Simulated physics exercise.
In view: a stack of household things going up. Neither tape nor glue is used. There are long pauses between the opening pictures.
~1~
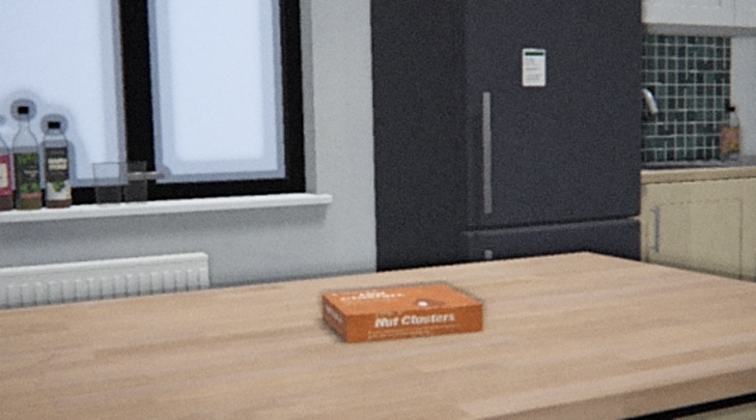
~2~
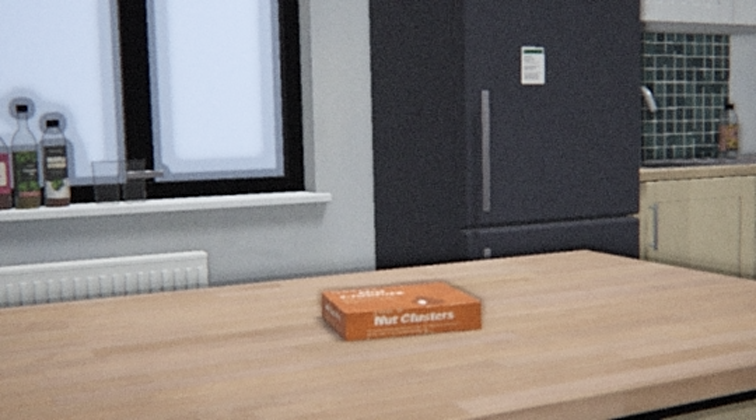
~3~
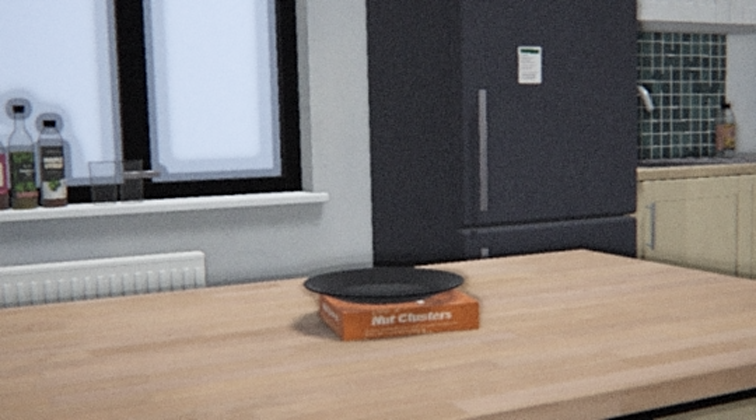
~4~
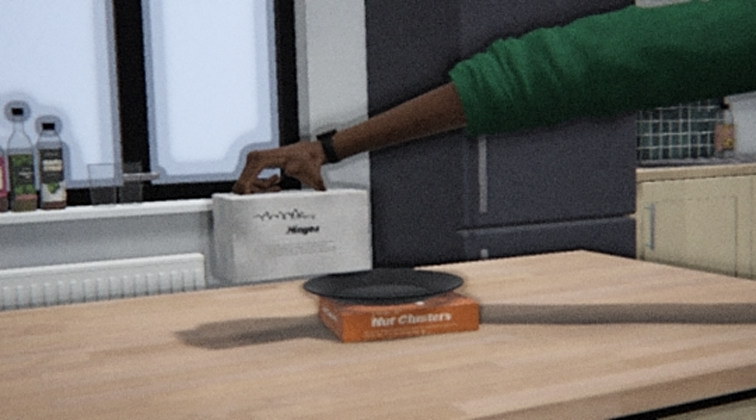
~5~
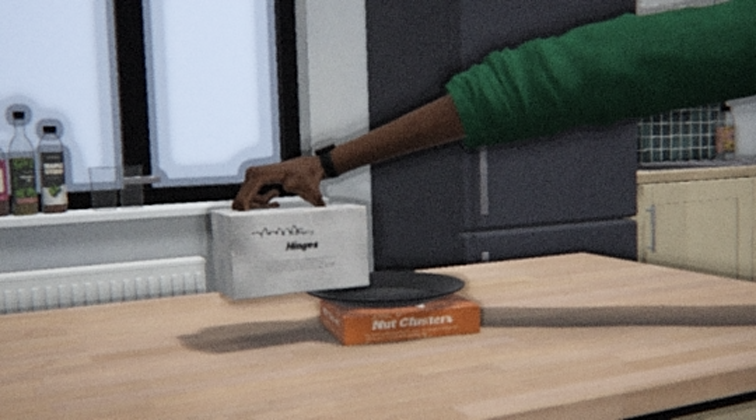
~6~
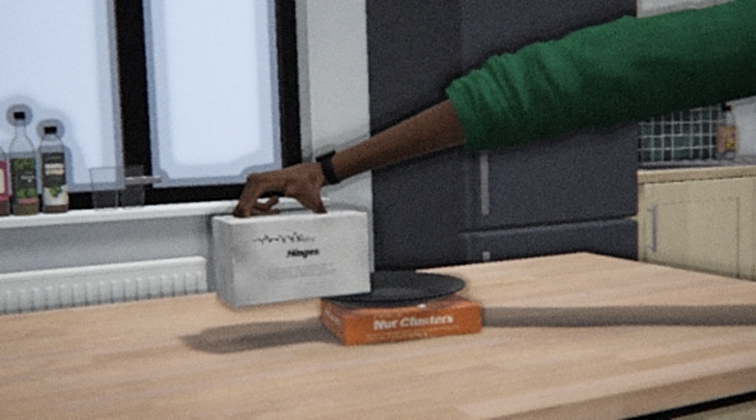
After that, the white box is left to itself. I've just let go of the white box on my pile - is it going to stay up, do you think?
No - the balance fails.
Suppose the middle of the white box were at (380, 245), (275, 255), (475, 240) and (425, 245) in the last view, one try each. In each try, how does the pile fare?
Lab note - try 1: No collapse; try 2: Collapse; try 3: Collapse; try 4: No collapse.
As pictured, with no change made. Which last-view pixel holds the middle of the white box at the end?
In the final view it sits at roughly (273, 273).
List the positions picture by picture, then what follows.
In the first picture, the last thing is not in view yet.
In the second picture, the last thing is not in view yet.
In the third picture, the last thing is not in view yet; black plate (384, 288).
In the fourth picture, coming down; white box (291, 232); black plate (383, 289).
In the fifth picture, coming down; white box (290, 248); black plate (385, 292).
In the sixth picture, set down, still held; white box (291, 255).
Then, 0.20 s past the last view, white box rocked 9° from its first pose near (285, 260).
Then, 0.30 s past the last view, white box rocked 34° from its first pose near (272, 269).
Then, 0.50 s past the last view, white box rocked 32° from its first pose near (274, 272).
Finally, left askew, white box; the other 2 still in place. Final places as the last picture's camera would see them, white box near (273, 273). The pile gives way.
